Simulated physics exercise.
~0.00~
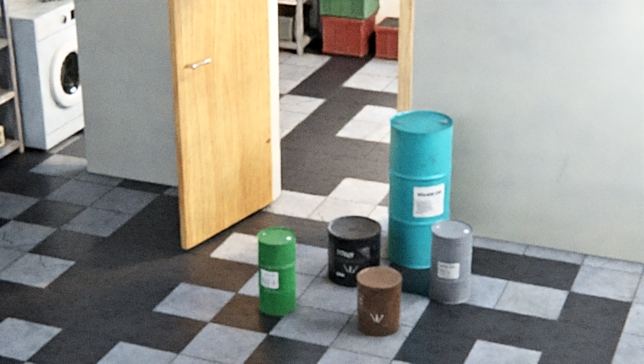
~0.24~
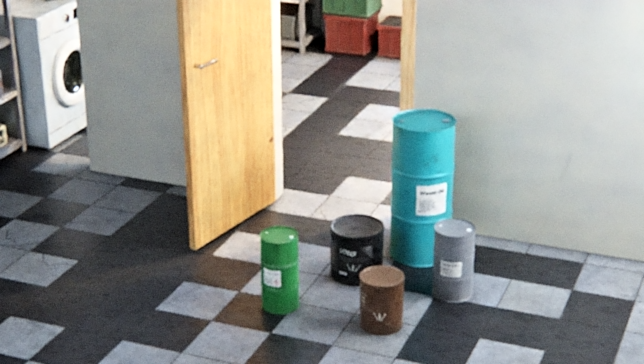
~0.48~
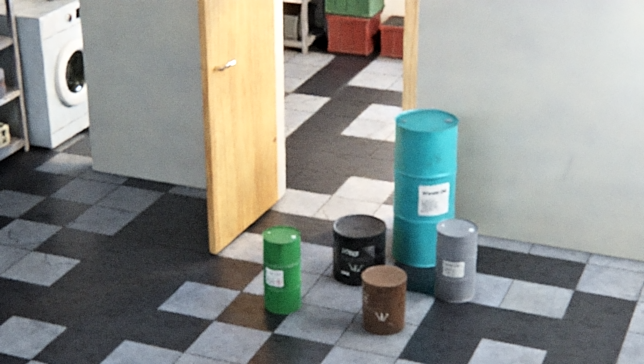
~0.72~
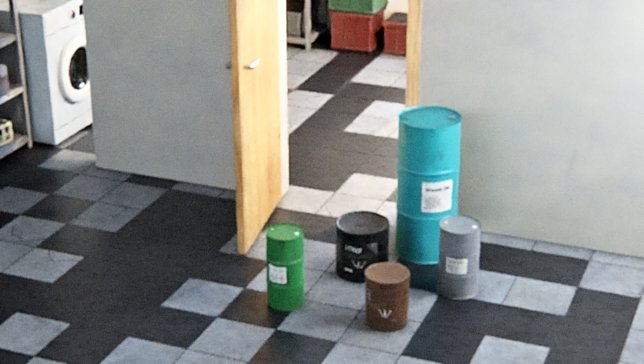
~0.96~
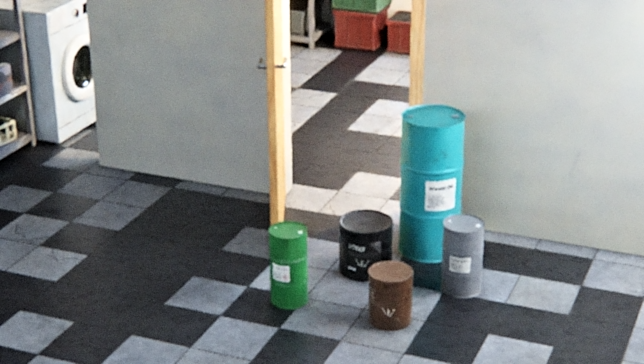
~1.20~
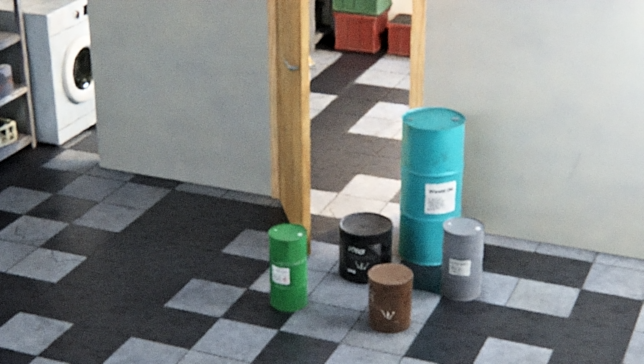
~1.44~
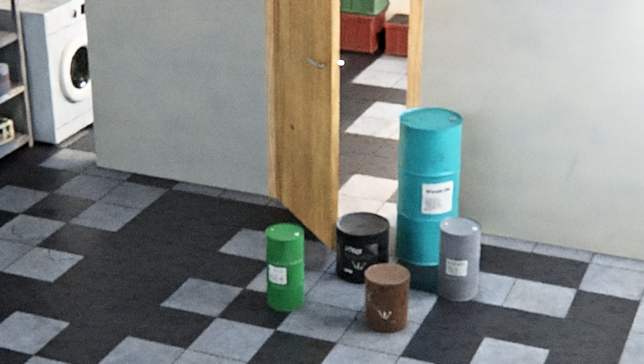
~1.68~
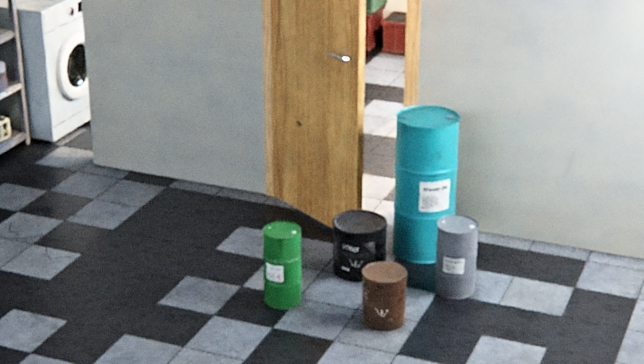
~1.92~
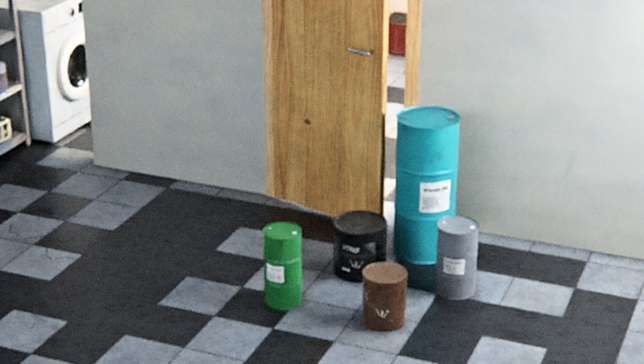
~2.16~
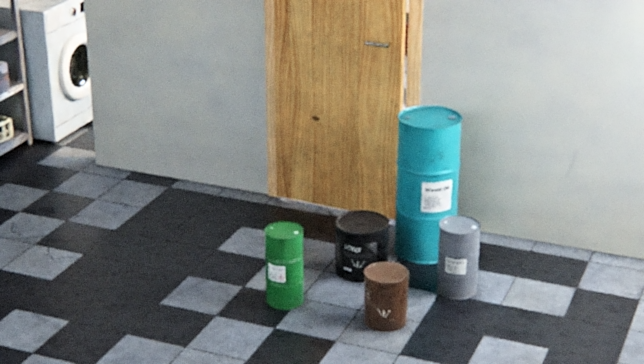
A wooden room door swinging steadily shut behind a turquoise drum and four smaller containers, which stay put on the checkered floor.
